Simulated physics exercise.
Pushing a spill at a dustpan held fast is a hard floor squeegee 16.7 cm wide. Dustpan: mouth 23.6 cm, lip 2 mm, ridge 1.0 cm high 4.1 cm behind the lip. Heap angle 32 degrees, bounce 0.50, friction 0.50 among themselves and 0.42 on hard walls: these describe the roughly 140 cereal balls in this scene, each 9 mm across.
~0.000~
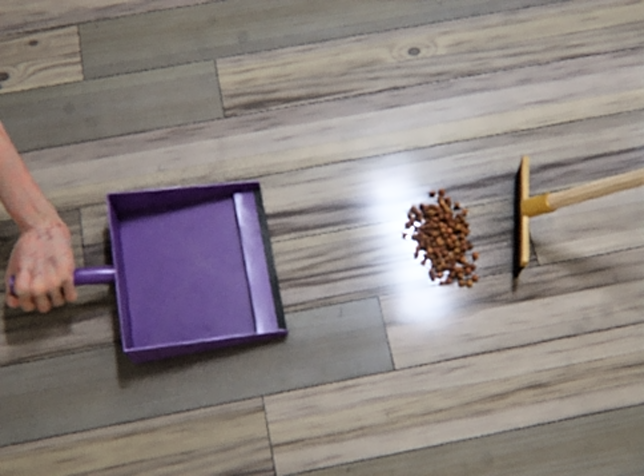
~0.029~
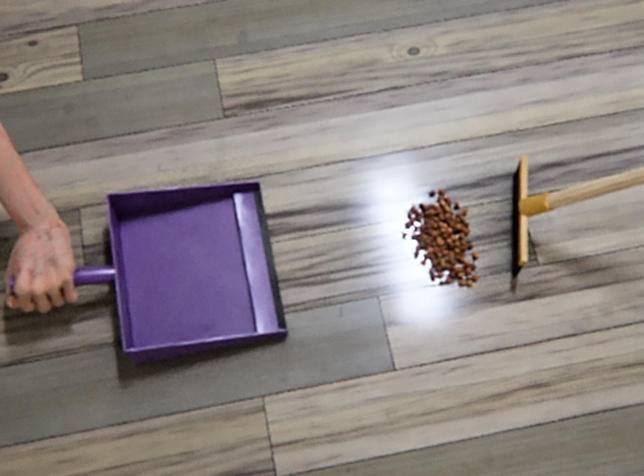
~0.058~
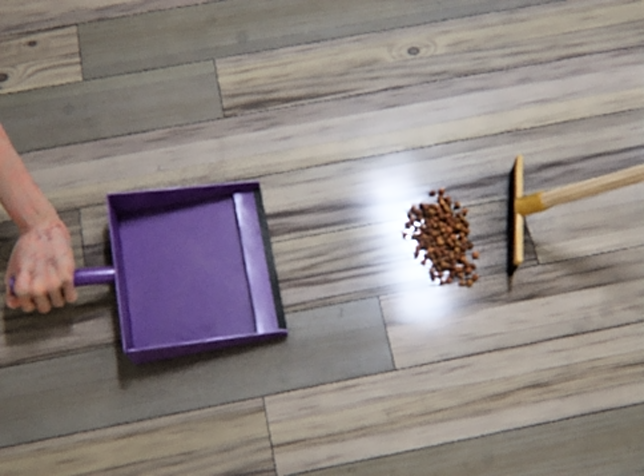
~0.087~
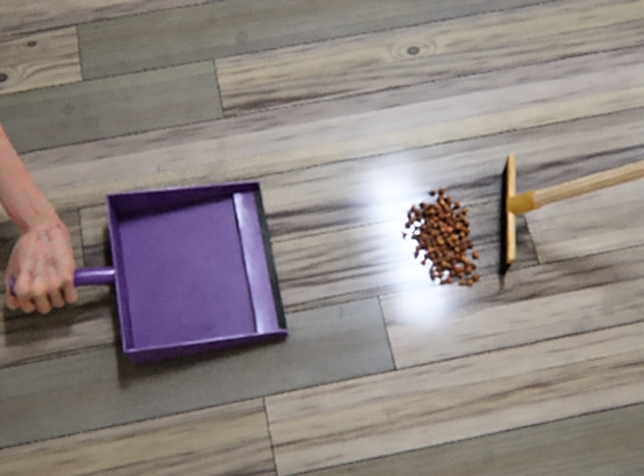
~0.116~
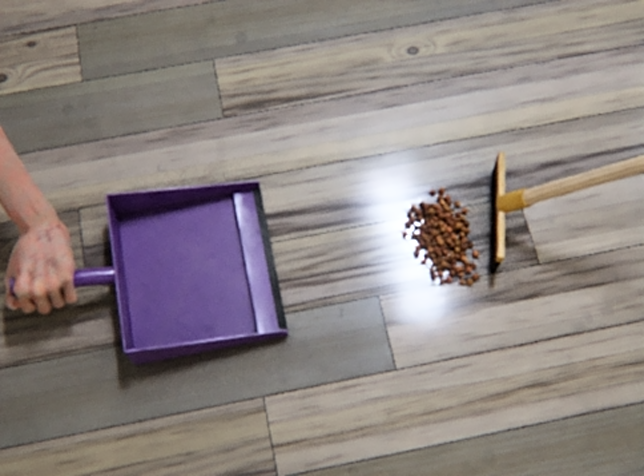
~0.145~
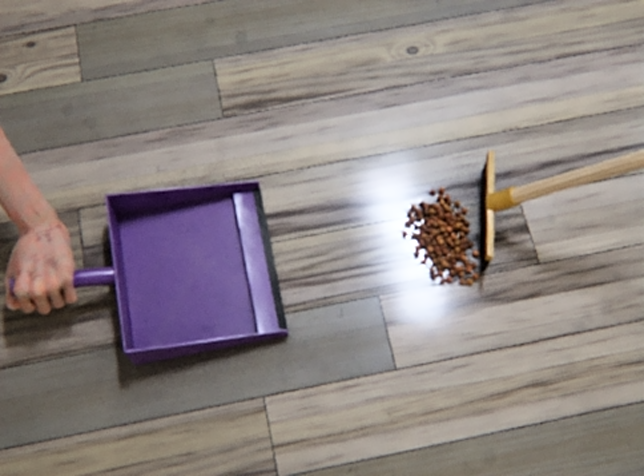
A squeegee with a wooden handle starts just right of a loose heap of small brown balls on a wood-plank floor, then slides a short way left until its blade meets the heap's right edge. The heap stays put, while a hand at left keeps a purple dustpan still.
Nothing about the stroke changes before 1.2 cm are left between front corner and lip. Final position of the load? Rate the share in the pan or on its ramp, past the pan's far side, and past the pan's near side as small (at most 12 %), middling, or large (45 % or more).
Pan: Middling; far side: Middling; near side: Small.
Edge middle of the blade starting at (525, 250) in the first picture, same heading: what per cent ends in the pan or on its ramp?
Close to 20 in a hundred.
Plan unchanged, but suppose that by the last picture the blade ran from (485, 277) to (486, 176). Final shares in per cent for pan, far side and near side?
The pan gets 10, the far side 0 and the near side 10.
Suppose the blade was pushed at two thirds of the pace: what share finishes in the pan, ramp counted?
About 20 per cent.
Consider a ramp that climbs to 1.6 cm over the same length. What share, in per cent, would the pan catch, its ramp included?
Roughly 15 per cent.
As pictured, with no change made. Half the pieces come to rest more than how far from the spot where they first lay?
Median: Approx. 26 cm.
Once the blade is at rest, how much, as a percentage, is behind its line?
Close to 30 percent.
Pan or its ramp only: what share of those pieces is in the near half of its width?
I'd put it near 0 per cent.
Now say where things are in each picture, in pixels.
In the first picture, blade from (524, 262) to (524, 162), moved 0.0 cm, 0 of the pieces shifted so far; middle of the pieces at (440, 239); pan at (187, 274).
In the second picture, blade from (523, 262) to (523, 162), moved 0.2 cm, 0 of the pieces shifted so far; middle of the pieces at (440, 239).
In the third picture, blade from (518, 261) to (518, 161), moved 0.9 cm, 0 of the pieces shifted so far; middle of the pieces at (441, 238).
In the fourth picture, blade from (510, 260) to (511, 160), moved 2.0 cm, 0 of the pieces shifted so far; middle of the pieces at (441, 238).
In the fifth picture, blade from (500, 258) to (500, 158), moved 3.5 cm, 0 of the pieces shifted so far; middle of the pieces at (441, 238).
In the sixth picture, blade from (489, 256) to (490, 157), moved 5.0 cm, 0 of the pieces shifted so far; middle of the pieces at (441, 238); pan at (187, 275). Its pace works out near 0.53 m/s, heading 18 degrees away from the viewer's side.
After 0.42 s, middle of the blade 18 cm from the lip; 0 % over the lip, far side 0 %, near side 0 %.
After 0.61 s, middle of the blade 9 cm from the lip; 0 % over the lip, far side 5 %, near side 0 %.
After 0.92 s, middle of the blade 4 cm from the lip; 20 % over the lip, far side 15 %, near side 0 %.
At rest (1.2 s), pan 20 %, far side 15 %, near side 0 %, in front of the lip or behind the blade 65 %.
